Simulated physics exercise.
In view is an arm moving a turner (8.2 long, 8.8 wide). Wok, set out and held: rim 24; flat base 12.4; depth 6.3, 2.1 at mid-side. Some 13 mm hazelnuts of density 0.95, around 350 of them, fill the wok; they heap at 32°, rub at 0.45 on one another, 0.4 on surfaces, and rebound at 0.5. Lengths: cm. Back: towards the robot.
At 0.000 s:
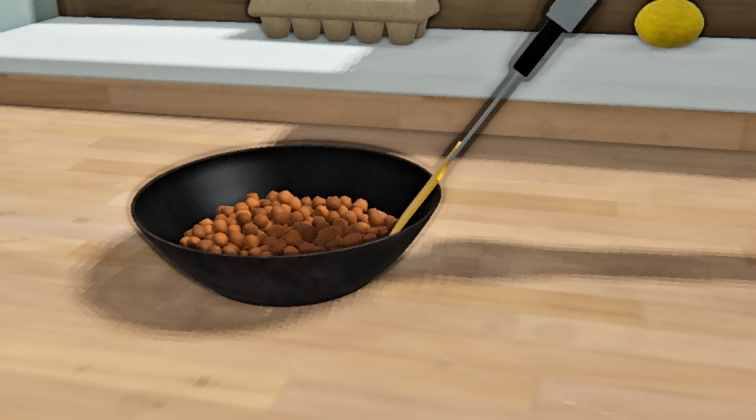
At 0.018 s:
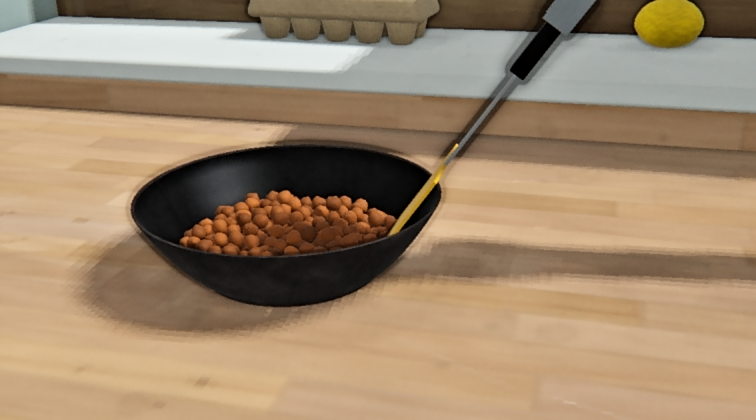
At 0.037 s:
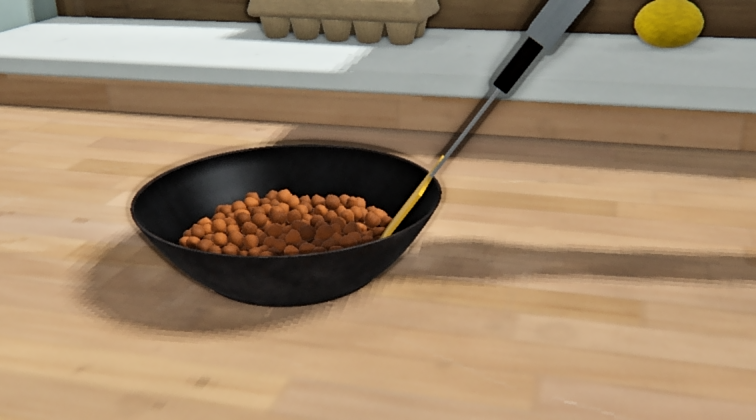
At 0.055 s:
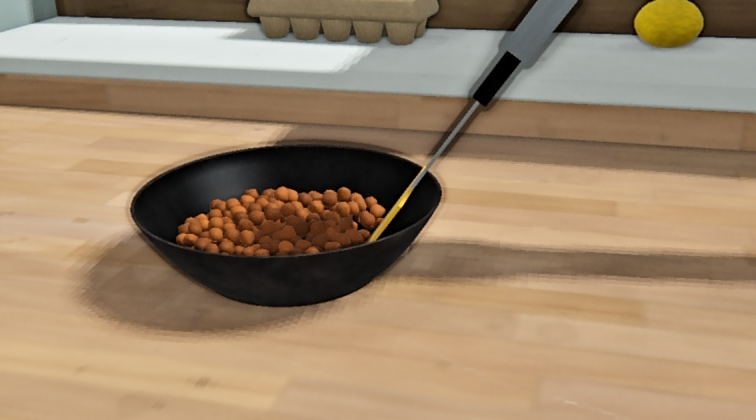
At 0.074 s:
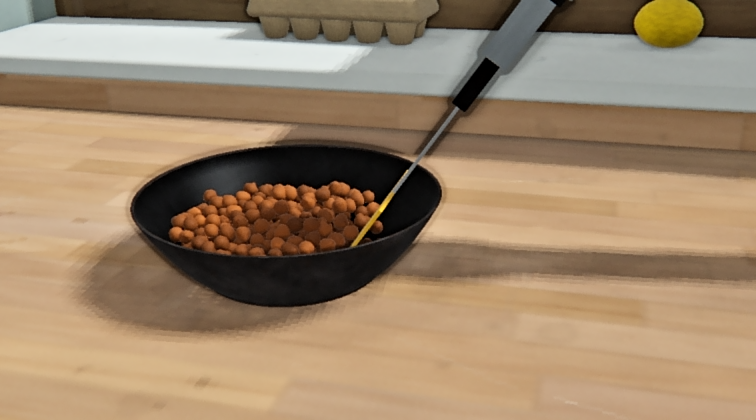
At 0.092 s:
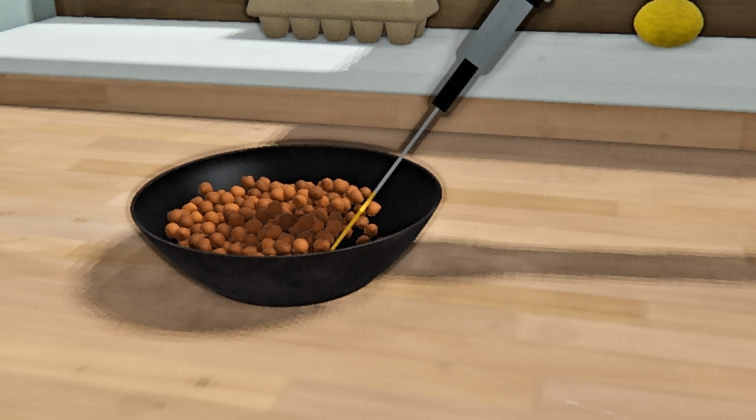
At first, a turner with a dark handle rests its yellow end at the right side of a black wok heaped with small orange-brown balls on a wooden counter. The turner then moves left through the balls, which shift and spread leftward, the heap rising slightly while the wok stays still.
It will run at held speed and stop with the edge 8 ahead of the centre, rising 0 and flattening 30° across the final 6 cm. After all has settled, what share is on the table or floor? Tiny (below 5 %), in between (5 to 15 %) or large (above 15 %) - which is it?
Large, so above 15 %.
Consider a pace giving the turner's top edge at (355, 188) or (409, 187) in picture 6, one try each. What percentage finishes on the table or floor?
First try around 35 %, second try around 10 %.
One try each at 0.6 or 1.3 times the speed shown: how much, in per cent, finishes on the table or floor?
Around 15 per cent and around 35 per cent.
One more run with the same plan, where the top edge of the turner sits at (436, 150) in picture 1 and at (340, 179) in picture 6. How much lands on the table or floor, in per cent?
Near 40 in a hundred.
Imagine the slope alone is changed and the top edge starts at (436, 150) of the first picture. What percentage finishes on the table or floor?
I'd estimate close to 25 per cent.
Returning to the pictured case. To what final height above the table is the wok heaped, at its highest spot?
Some 8.0 cm above the table.
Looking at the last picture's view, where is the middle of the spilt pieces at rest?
Approximately at (102, 225).
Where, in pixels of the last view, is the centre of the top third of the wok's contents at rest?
The centre sits close to (196, 199).
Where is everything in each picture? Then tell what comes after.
In the first picture, the turner top edge at (450, 160), sloping 55°; upper third of the load around (289, 230), from x 185 to 395, top at y 200; 353 in the wok.
In the second picture, the turner top edge at (447, 162), sloping 55°; upper third of the load around (289, 230), from x 185 to 395, top at y 200.
In the third picture, the turner top edge at (433, 174), sloping 55°; upper third of the load around (288, 230), from x 185 to 390, top at y 195.
In the fourth picture, the turner top edge at (414, 185), sloping 55°; upper third of the load around (282, 227), from x 185 to 380, top at y 195.
In the fifth picture, the turner top edge at (395, 190), sloping 55°; upper third of the load around (272, 223), from x 175 to 380, top at y 190.
In the sixth picture, the turner top edge at (377, 190), sloping 55°; upper third of the load around (269, 218), from x 175 to 380, top at y 180; 353 in the wok.
After 0.14 s, sloping 55°, highest piece 6 above the table; 353 in the wok.
After 0.18 s, sloping 42°, highest piece 7 above the table; 353 in the wok.
After 0.41 s, sloping 25°, highest piece 8 above the table; 264 in the wok, 51 on the table or floor, 38 on the blade or in flight.
After 1.46 s, sloping 25°, highest piece 8 above the table; 262 in the wok, 91 on the table or floor.
In the end, 262 in the wok, 91 on the table or floor. That is 26 % on the table or floor.
